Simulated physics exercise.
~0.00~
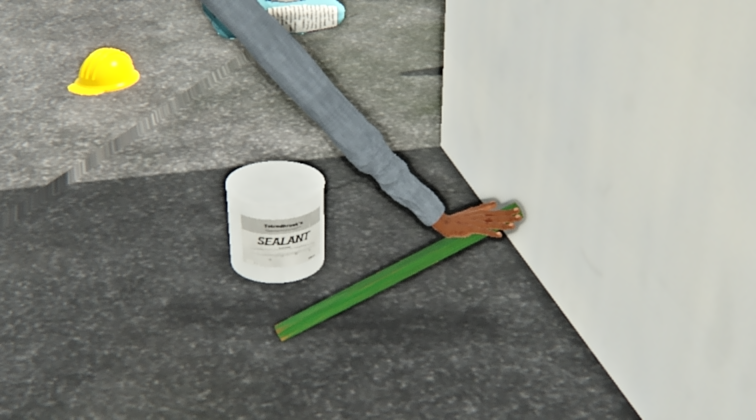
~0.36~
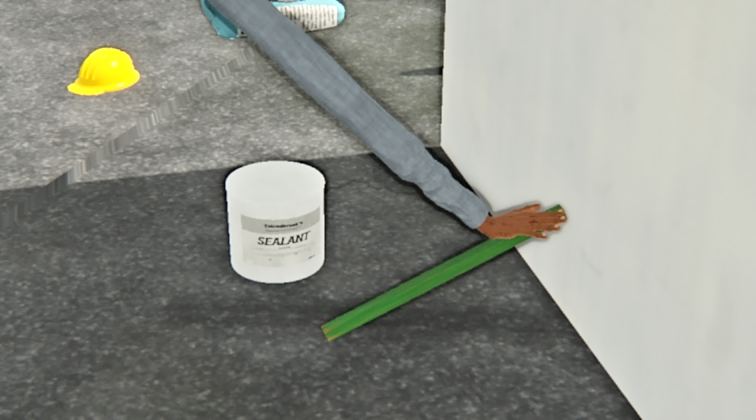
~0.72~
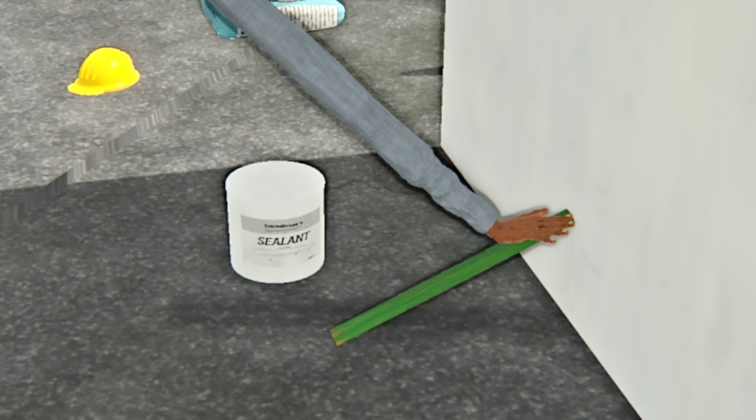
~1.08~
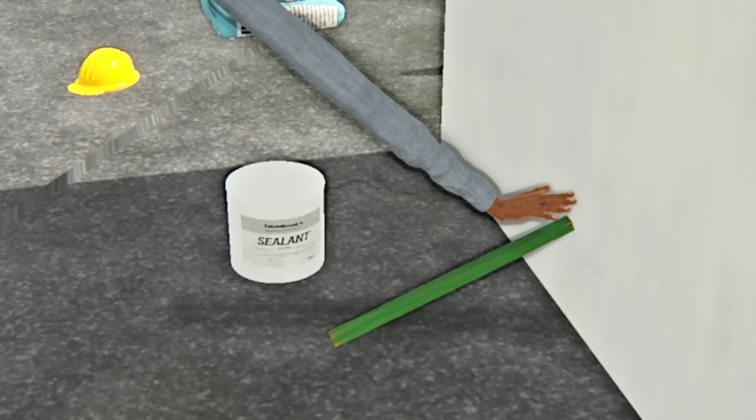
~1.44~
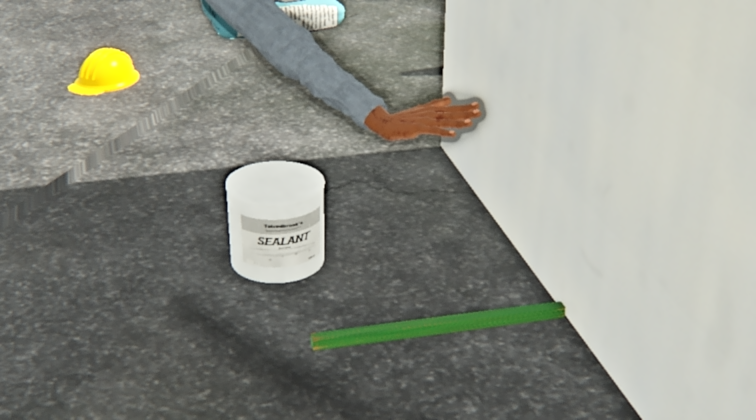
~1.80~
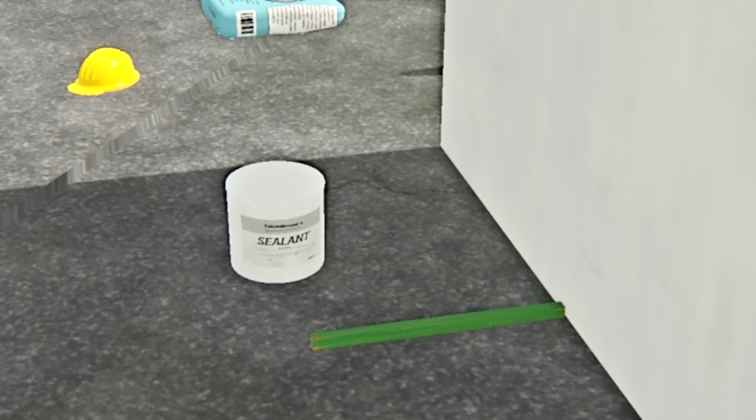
A green pole is moved to the right by a gray-sleeved hand until one end rests against a white wall beside a white sealant pail; the hand lets go and withdraws, and the pole slides down, ending lower against the wall while the pail stays put.
